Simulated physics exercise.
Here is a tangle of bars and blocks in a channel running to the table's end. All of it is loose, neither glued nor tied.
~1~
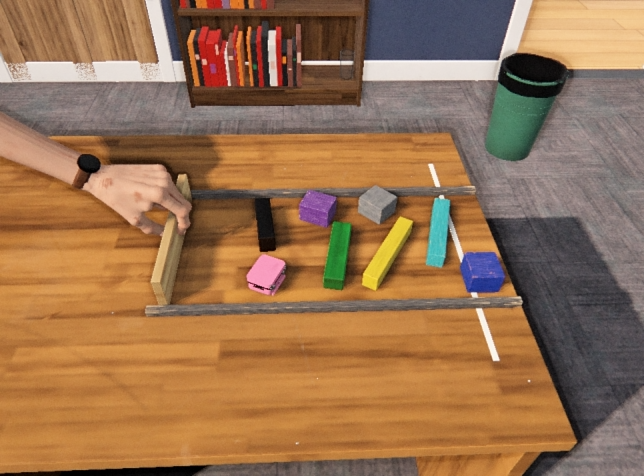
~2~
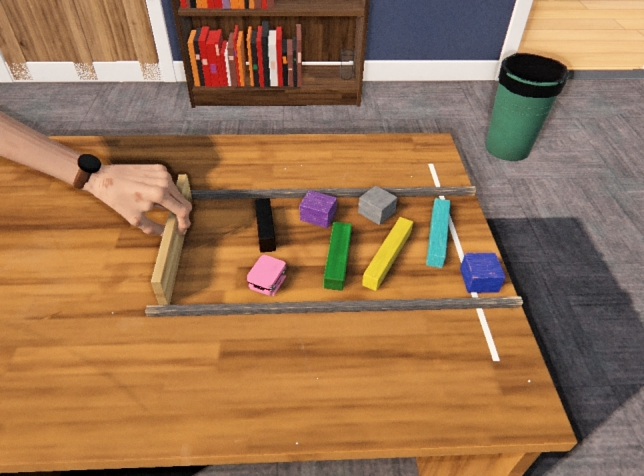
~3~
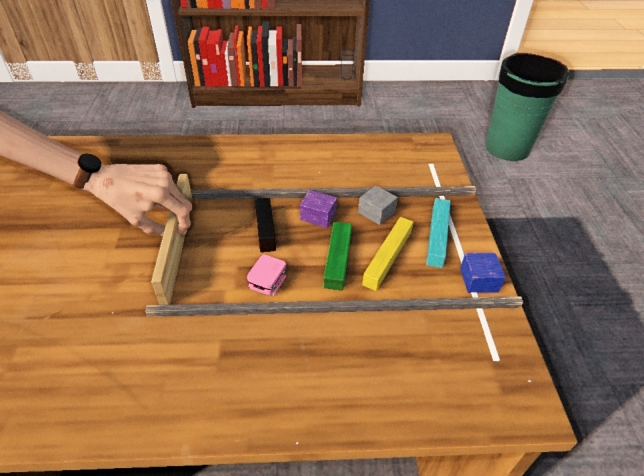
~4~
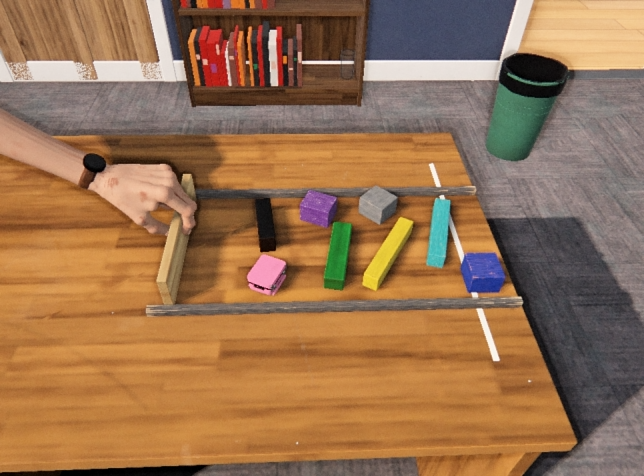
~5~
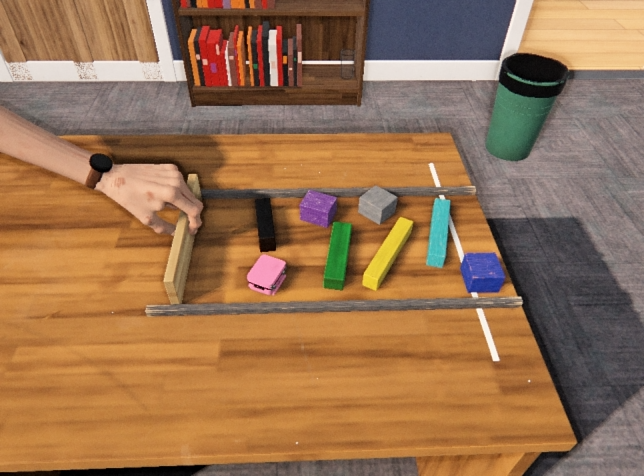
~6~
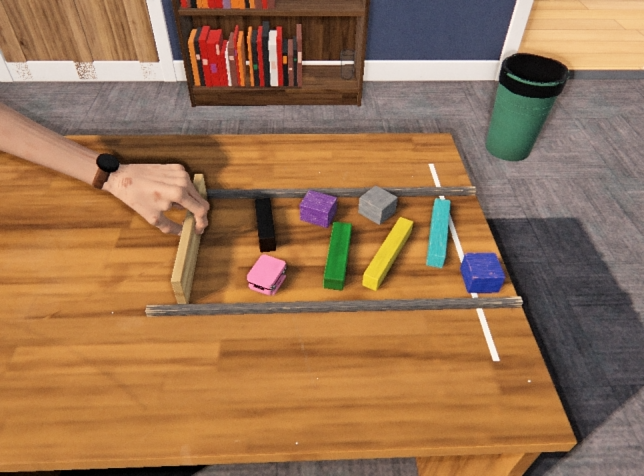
A wooden tabletop in a carpeted room is seen from above at an angle by a still camera, with a bookshelf and green bin behind. Between two grey rails lie black, green, yellow and turquoise bars among pink, purple, grey and blue blocks, near white tape at right. A hand at left holds a wooden board still, then slides it slightly rightward, while the other pieces stay put.
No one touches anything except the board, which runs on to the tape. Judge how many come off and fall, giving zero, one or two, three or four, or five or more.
The count of pieces that drop is three or four, then.
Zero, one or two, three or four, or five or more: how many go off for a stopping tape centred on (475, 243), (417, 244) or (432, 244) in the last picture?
Count per stopping tape, as listed: More than four, not one, just one or two.
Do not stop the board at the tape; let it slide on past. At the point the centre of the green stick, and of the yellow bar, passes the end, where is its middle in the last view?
Its middle is about (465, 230) and about (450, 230).
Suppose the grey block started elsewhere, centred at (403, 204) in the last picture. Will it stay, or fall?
I reckon the grey block drops away.
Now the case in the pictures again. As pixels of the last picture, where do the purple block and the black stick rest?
Going in order: First (478, 204), then (461, 222).
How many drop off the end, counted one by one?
4 in total.
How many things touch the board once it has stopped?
It's touching 2 at the end.
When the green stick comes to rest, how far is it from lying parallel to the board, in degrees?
I'd put it at about 10°.
Soon after, none off yet; blue block at rest near (482, 273); turquoise bar at rest near (439, 231); yellow bar at rest near (389, 252).
Then, none off yet; blue block at rest near (482, 273); turquoise bar moved a little near (455, 230); yellow bar moved a little near (429, 250).
At rest, the number that fall off is three or four; fallen, grey block, yellow bar, turquoise bar and blue block.
